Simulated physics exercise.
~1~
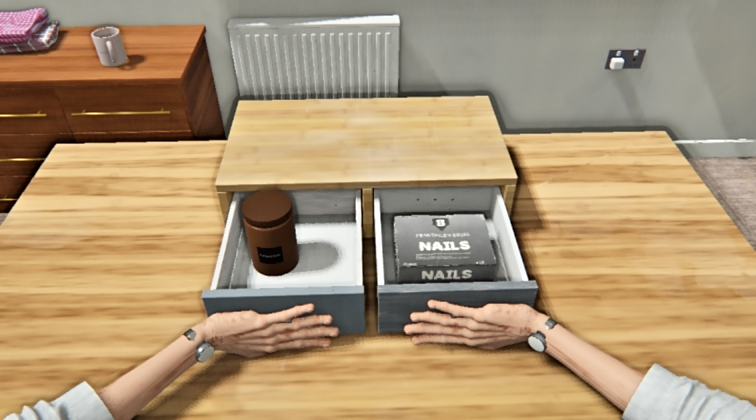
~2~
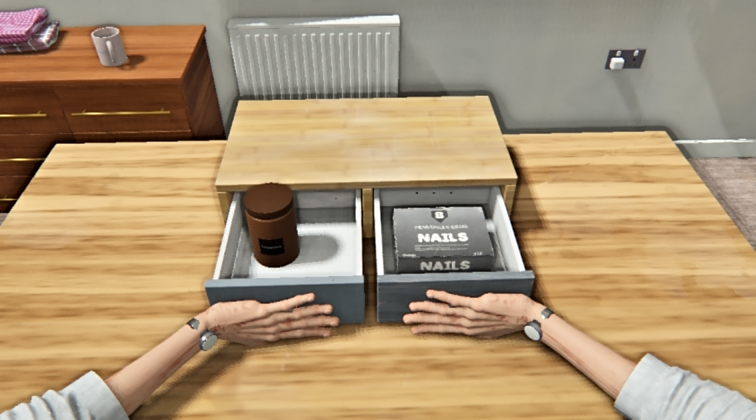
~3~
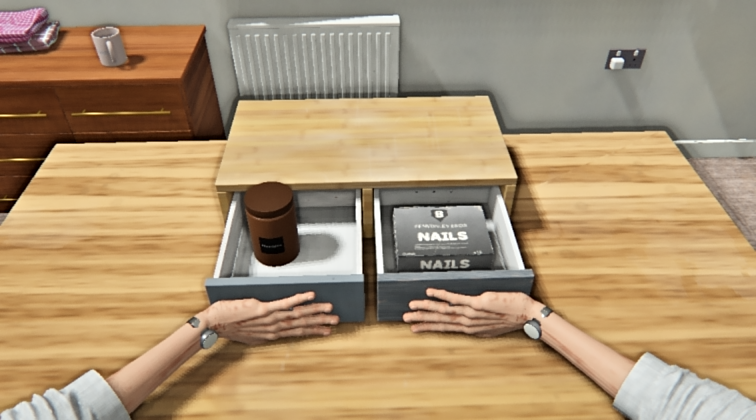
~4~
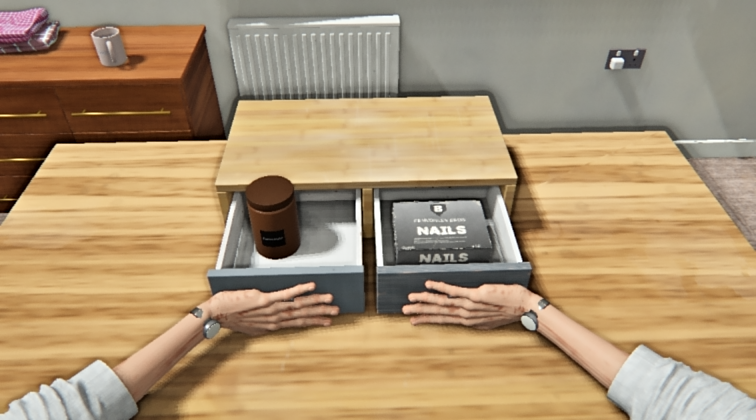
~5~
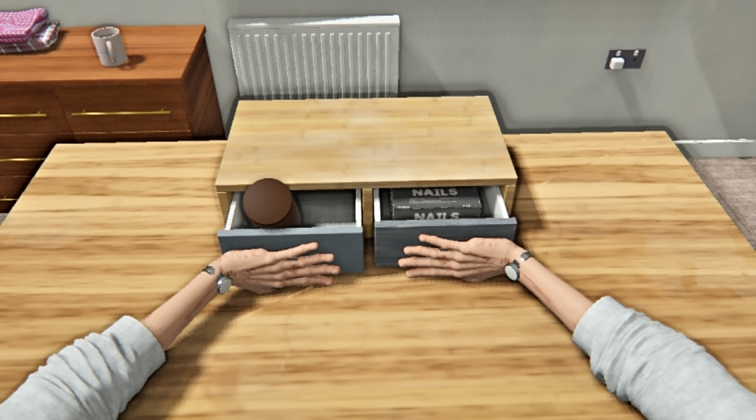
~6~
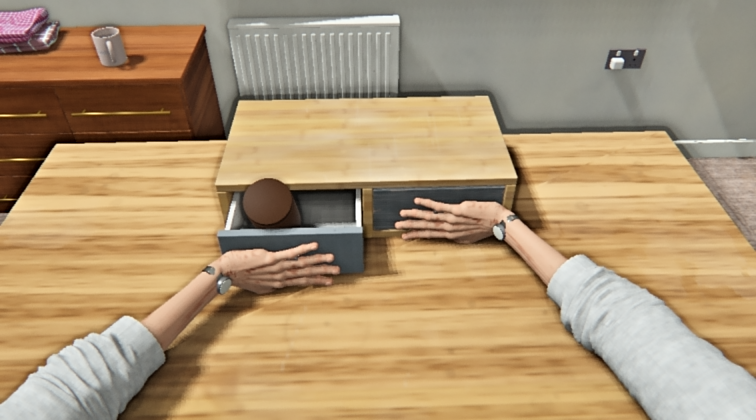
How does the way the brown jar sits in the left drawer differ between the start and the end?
At the start the brown jar stands upright in the drawer, but by the end it is leaning, with its round lid towards the viewer.
